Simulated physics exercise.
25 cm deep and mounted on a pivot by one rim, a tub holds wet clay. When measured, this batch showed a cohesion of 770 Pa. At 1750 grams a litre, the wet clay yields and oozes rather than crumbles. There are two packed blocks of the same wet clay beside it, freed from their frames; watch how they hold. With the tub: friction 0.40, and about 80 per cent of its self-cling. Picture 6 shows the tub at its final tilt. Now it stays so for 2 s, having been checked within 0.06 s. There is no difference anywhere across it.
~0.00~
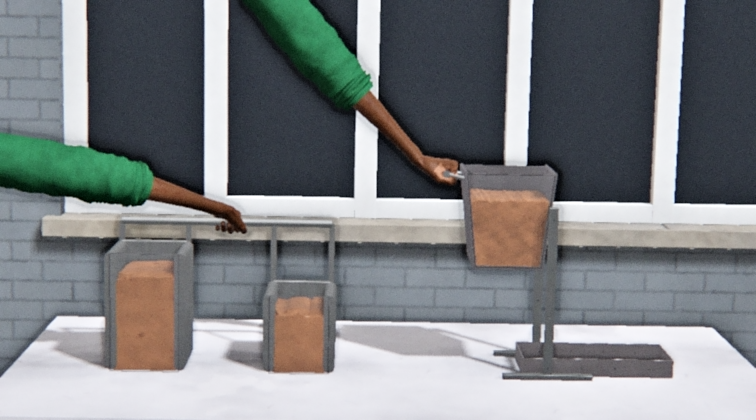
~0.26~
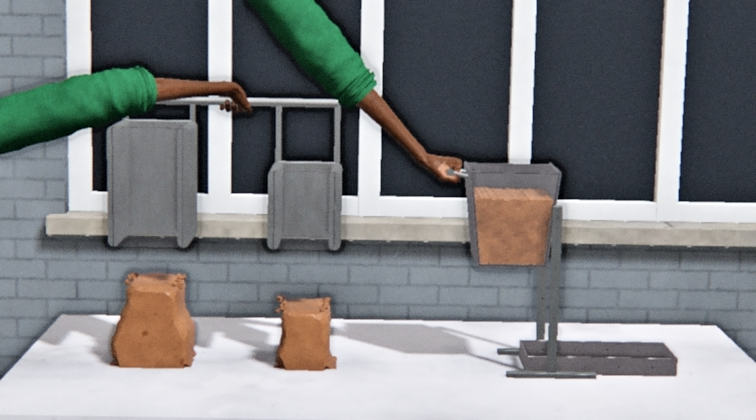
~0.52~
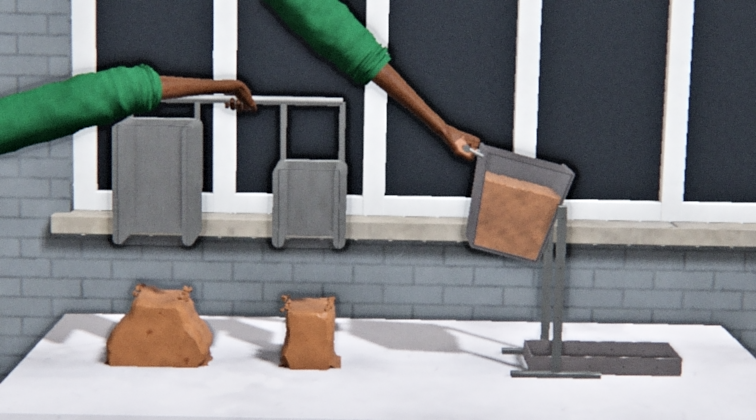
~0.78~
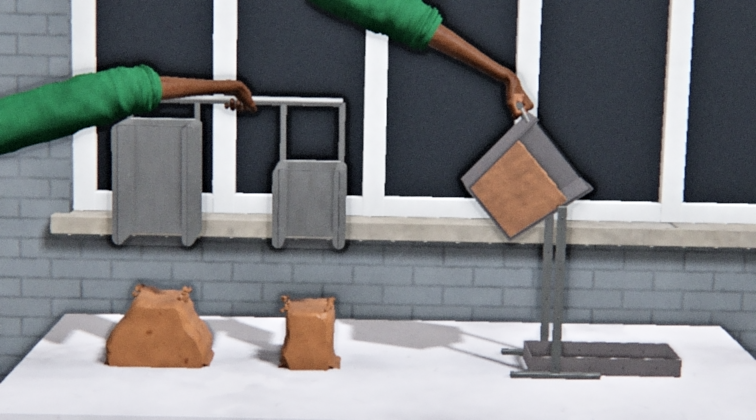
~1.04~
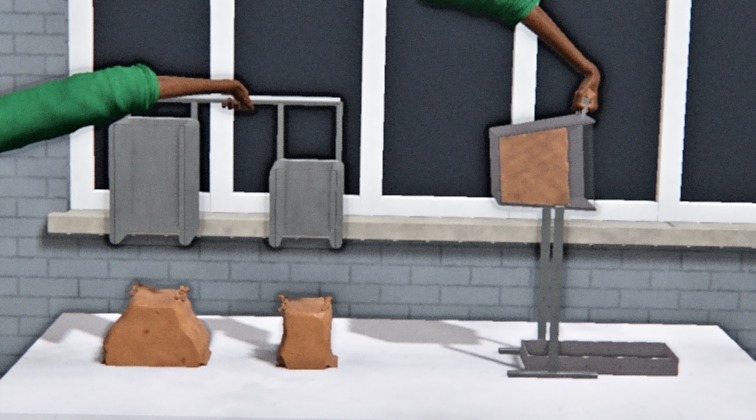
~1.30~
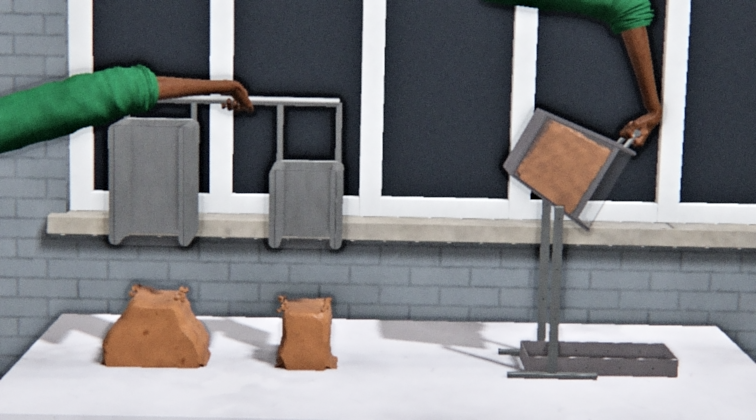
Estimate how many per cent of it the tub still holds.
The tub still holds some 0 per cent.
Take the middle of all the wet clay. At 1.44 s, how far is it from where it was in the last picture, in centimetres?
8 cm.
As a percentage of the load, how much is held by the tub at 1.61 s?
Close to 25 in a hundred.
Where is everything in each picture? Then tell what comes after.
Handle-side rim at (469, 173), tilt 0 degrees; top of the wet clay at (529, 200); blocks stand 26 cm, 17 cm (left to right), in the first picture.
Handle-side rim at (473, 171), tilt 0 degrees; top of the wet clay at (532, 198); blocks stand 22 cm, 17 cm (left to right), in the second picture.
Handle-side rim at (489, 152), tilt 14 degrees; top of the wet clay at (491, 180); blocks stand 18 cm, 17 cm (left to right), in the third picture.
Handle-side rim at (538, 121), tilt 50 degrees; top of the wet clay at (516, 144); blocks stand 18 cm, 17 cm (left to right), in the fourth picture.
Handle-side rim at (593, 123), tilt 86 degrees; top of the wet clay at (561, 130); blocks stand 18 cm, 17 cm (left to right), in the fifth picture.
Handle-side rim at (633, 155), tilt 118 degrees; top of the wet clay at (552, 123); blocks stand 18 cm, 17 cm (left to right), in the sixth picture.
After 1.44 s, the tub is at 118 degrees and holds 90 %.
After 1.61 s, the tub is at 118 degrees and holds 26 %.
After 1.78 s, the tub is at 118 degrees and holds 0 %.
After 1.95 s, the tub is at 118 degrees and holds 0 %.
After 3.30 s, at the end, the tub is at 118 degrees and holds 0 %.
